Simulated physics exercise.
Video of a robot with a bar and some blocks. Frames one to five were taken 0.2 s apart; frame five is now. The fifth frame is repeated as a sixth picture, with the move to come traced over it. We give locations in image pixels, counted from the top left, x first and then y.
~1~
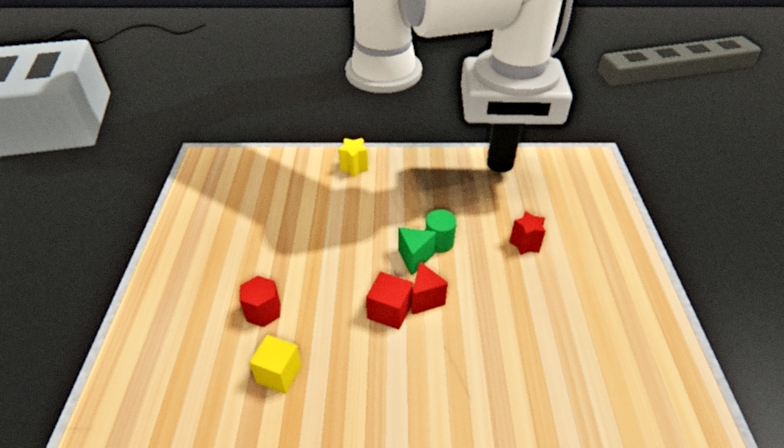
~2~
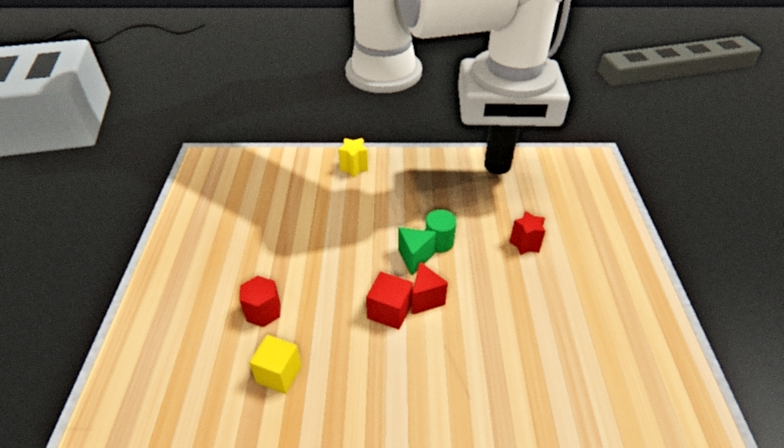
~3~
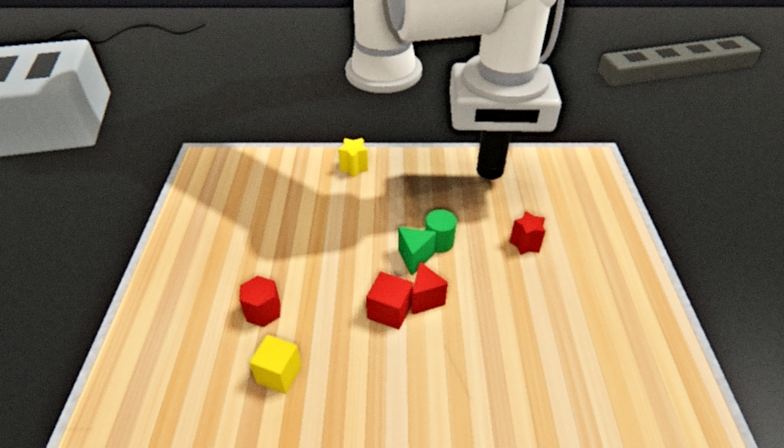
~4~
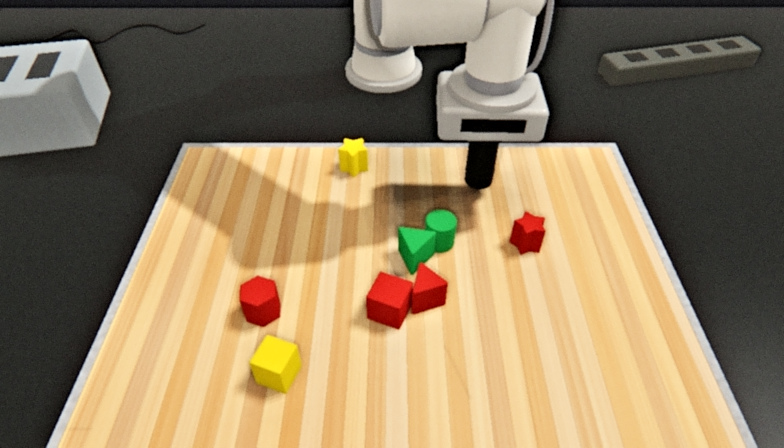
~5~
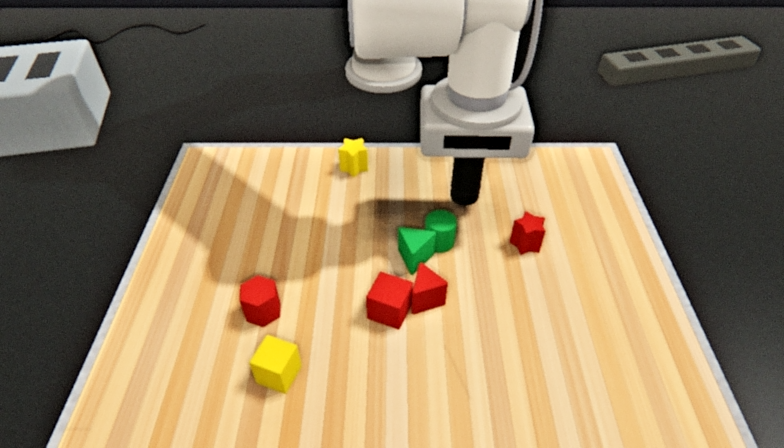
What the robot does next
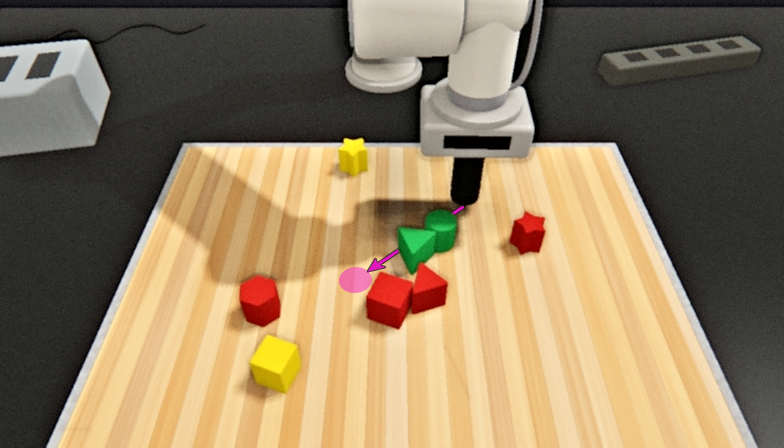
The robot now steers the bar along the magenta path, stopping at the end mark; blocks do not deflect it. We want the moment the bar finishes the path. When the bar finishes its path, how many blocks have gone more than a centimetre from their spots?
Total moved: Two.
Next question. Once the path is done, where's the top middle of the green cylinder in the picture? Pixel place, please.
The middle of its upper face should be somewhere near (435, 237).
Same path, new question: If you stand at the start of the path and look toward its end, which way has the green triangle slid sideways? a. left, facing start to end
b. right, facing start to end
My answer is option a.
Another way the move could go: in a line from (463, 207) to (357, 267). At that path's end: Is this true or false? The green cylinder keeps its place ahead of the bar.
False.
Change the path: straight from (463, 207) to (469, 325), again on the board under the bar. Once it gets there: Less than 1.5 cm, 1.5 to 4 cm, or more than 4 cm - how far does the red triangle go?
Below 1.5 cm.
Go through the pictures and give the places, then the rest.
The first picture shows bar's lower end (500, 165); red square piece (390, 289); green triangle (416, 237); red triangle (427, 279); green cylinder (441, 220).
The second picture shows bar (497, 167); blocks still.
The third picture shows bar (490, 172); blocks still.
The fourth picture shows bar (478, 181); blocks still.
The fifth picture shows bar (464, 197); red square piece (390, 289); green triangle (416, 237); red triangle (427, 279); green cylinder (441, 220).
Drawn move, straight from (463, 207) to (355, 280).
What follows on the original path. One third of the way, bar (431, 219); green triangle (416, 242), turned 35° clockwise; green cylinder (437, 229).
Two thirds of the way, bar (394, 244); green triangle (410, 258), turned 25° clockwise; red triangle (429, 281); green cylinder (435, 237).
At the end, bar (355, 270); red square piece still; green triangle (407, 262); red triangle (429, 281); green cylinder (435, 237).
